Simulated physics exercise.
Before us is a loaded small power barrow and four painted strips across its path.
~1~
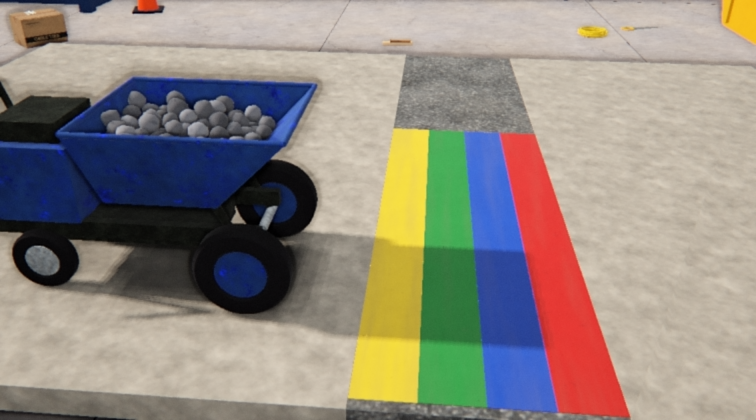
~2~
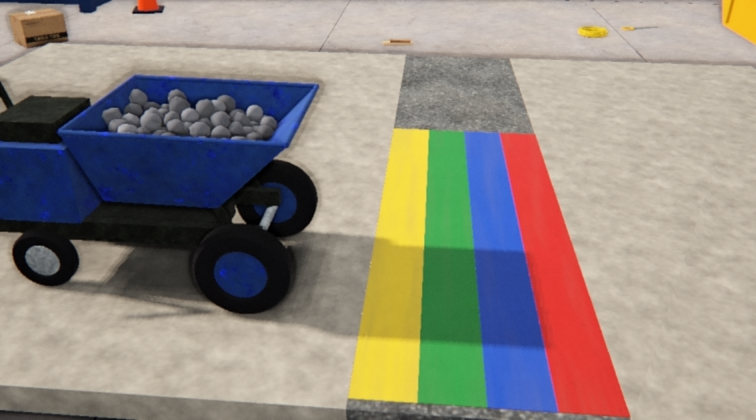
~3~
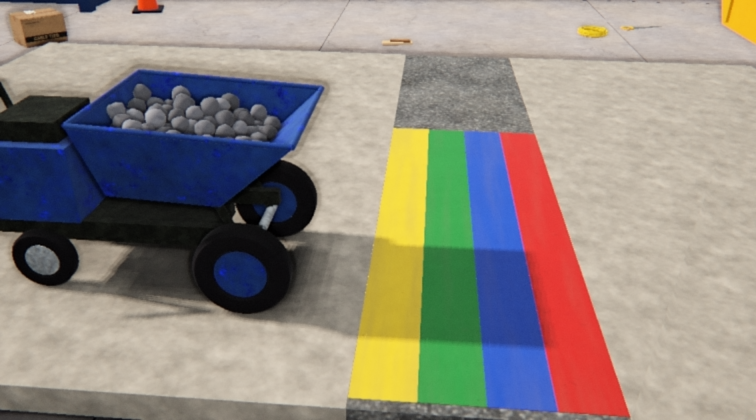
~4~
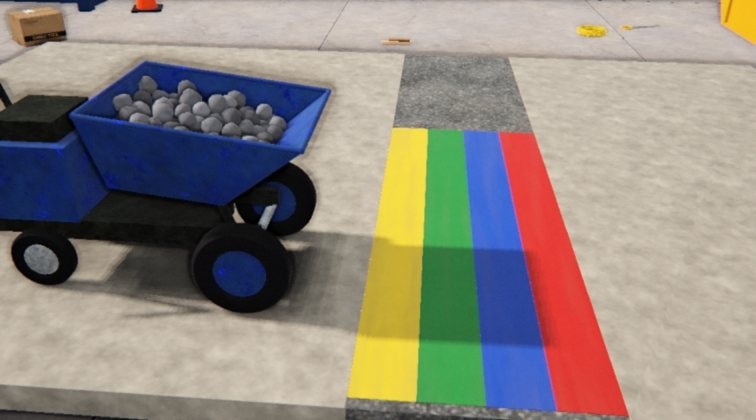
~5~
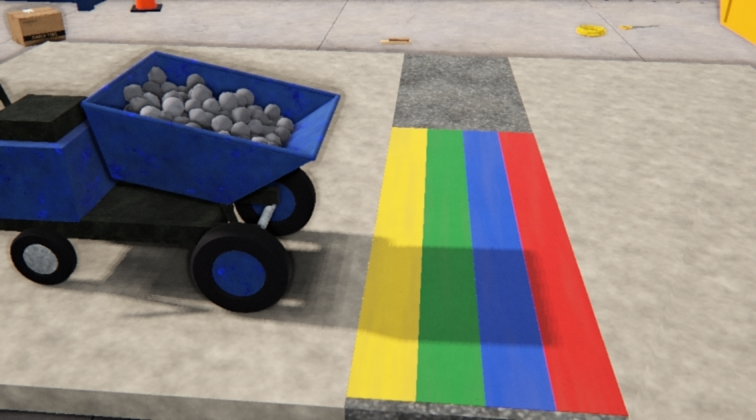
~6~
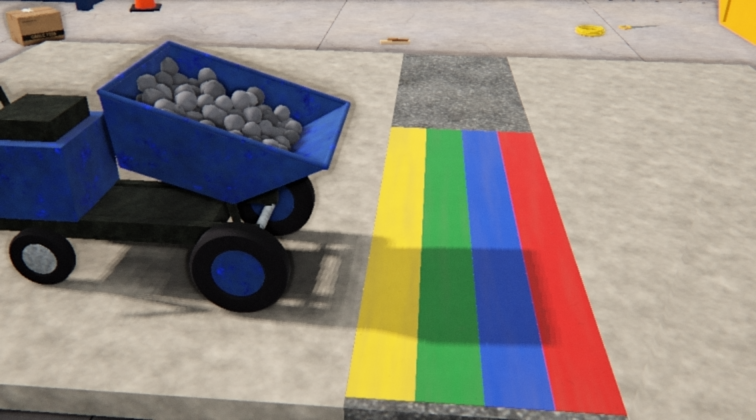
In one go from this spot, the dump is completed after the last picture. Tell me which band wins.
I would say the green band.
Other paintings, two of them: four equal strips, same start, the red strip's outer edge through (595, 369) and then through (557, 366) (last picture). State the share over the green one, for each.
I get 40 % for the first one and 30 % for the second.
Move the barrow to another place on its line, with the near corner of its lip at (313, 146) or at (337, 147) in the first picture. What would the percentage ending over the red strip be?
In order, close to 10 and 20 in a hundred.
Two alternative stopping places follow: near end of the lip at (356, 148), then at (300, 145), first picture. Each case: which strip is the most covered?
Well, from the first place it would be the blue one, and from the second the strip in green.
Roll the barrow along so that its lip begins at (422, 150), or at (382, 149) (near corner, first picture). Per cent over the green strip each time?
Approximately 0 per cent and 0 per cent, in that order.
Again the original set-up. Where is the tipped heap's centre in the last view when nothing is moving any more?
Roughly at pixel (457, 273).
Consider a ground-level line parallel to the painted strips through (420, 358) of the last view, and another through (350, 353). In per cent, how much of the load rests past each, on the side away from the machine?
That's 70 in a hundred for the first and 80 in a hundred for the second.
Just after the last frame, skip tipped steeply; every one in the skip.
A moment on, skip tipped right over; roughly two thirds in the skip; about a tenth over the yellow strip; roughly a quarter over the green strip; just a few over the blue strip.
Further on, skip tipped right over; roughly a quarter in the skip; about a tenth over the yellow strip; roughly a third over the green strip; roughly a quarter over the blue strip; about a tenth over the red strip; just a few off the paint.
When it is over, skip tipped right over; roughly a quarter in the skip; about a tenth over the yellow strip; roughly a third over the green strip; roughly a quarter over the blue strip; about a tenth over the red strip; just a few off the paint.
